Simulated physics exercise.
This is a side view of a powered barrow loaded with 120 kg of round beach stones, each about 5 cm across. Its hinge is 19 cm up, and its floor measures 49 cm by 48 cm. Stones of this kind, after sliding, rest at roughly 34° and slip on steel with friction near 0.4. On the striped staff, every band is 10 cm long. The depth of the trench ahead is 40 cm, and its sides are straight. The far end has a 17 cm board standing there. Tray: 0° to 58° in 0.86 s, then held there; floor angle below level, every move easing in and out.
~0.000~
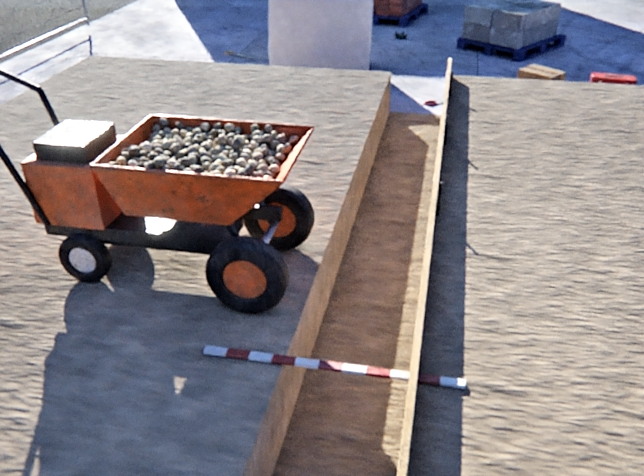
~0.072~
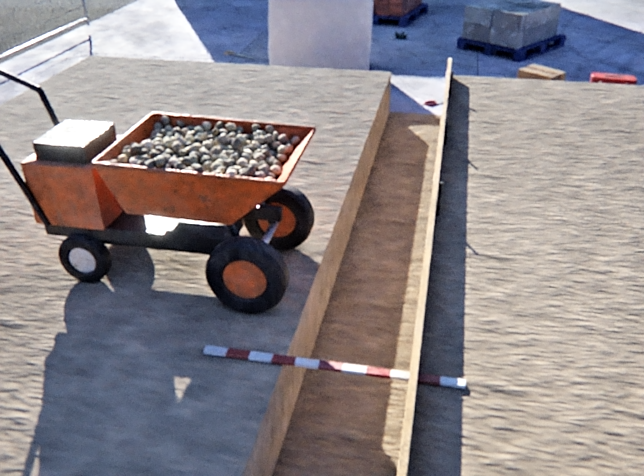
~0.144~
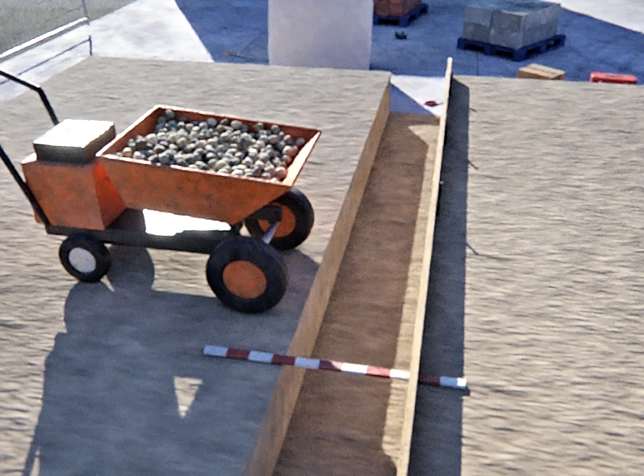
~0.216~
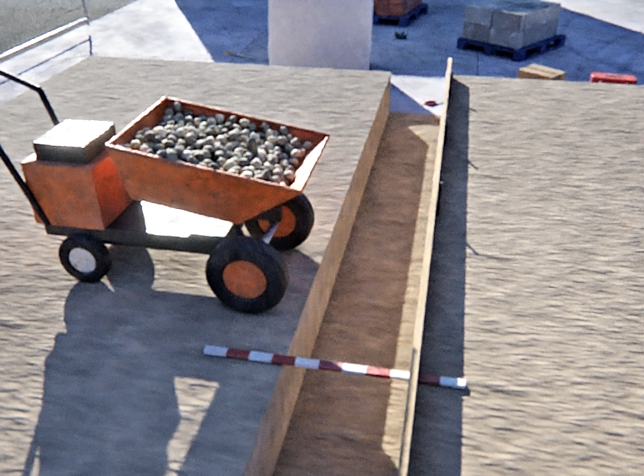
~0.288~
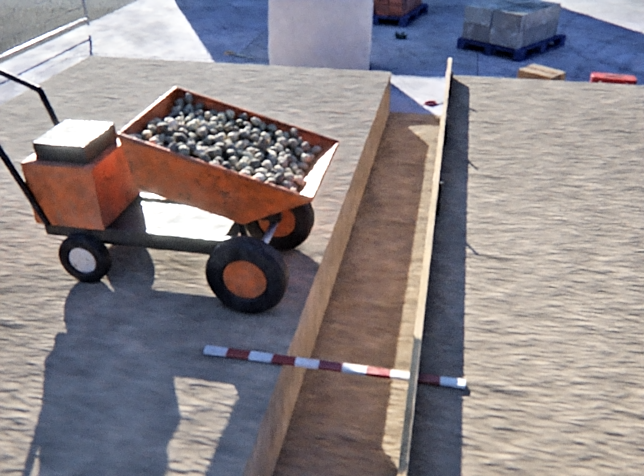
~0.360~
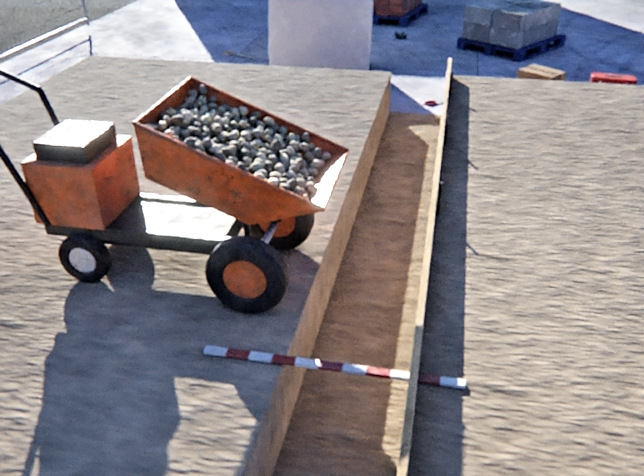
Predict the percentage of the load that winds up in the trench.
My prediction is about 77 per cent.
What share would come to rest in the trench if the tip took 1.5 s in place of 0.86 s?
It'd be some 85 per cent.
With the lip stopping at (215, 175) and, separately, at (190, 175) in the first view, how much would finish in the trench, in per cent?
From the first spot near 100, from the second near 100 per cent.
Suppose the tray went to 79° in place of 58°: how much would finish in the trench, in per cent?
Share in trench: Approx. 95%.
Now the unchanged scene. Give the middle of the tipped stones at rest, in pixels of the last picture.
The resting stones are centred at roughly (394, 342).
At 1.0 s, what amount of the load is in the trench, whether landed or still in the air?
I'd say near 25 per cent at that time.
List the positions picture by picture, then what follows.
The first picture shows lip at (282, 183), floor tilted 0°, highest stones at (231, 134).
In the second picture, the tray is at 1°, its lip at (285, 184); the top of the load is at (224, 132); the stones move at 0.2 m/s on average.
The third picture shows lip at (291, 187), floor tilted 4°, highest stones at (192, 127); the stones move at 0.5 m/s on average.
In the fourth picture, the tray is at 9°, its lip at (301, 193); the top of the load is at (177, 123); the stones move at 0.7 m/s on average.
In the fifth picture, the tray is at 15°, its lip at (312, 200); the top of the load is at (184, 114); the stones move at 0.8 m/s on average.
The sixth picture shows lip at (324, 210), floor tilted 22°, highest stones at (193, 103); the stones move at 0.9 m/s on average.
After 0.6 s the floor is at 49°; 100 % in the tray; the foremost stones are at (353, 220).
After 1.0 s the floor is at 58°; 76 % in the tray, 23 % in the trench, 1 % past the trench; the foremost stones are at (426, 272).
After 1.3 s the floor is at 58°; 31 % in the tray, 47 % in the trench, 22 % past the trench; the foremost stones are at (541, 327).
After 3.3 s the floor is at 58°; 0 % in the tray, 77 % in the trench, 23 % past the trench; the foremost stones are past the picture's edge.
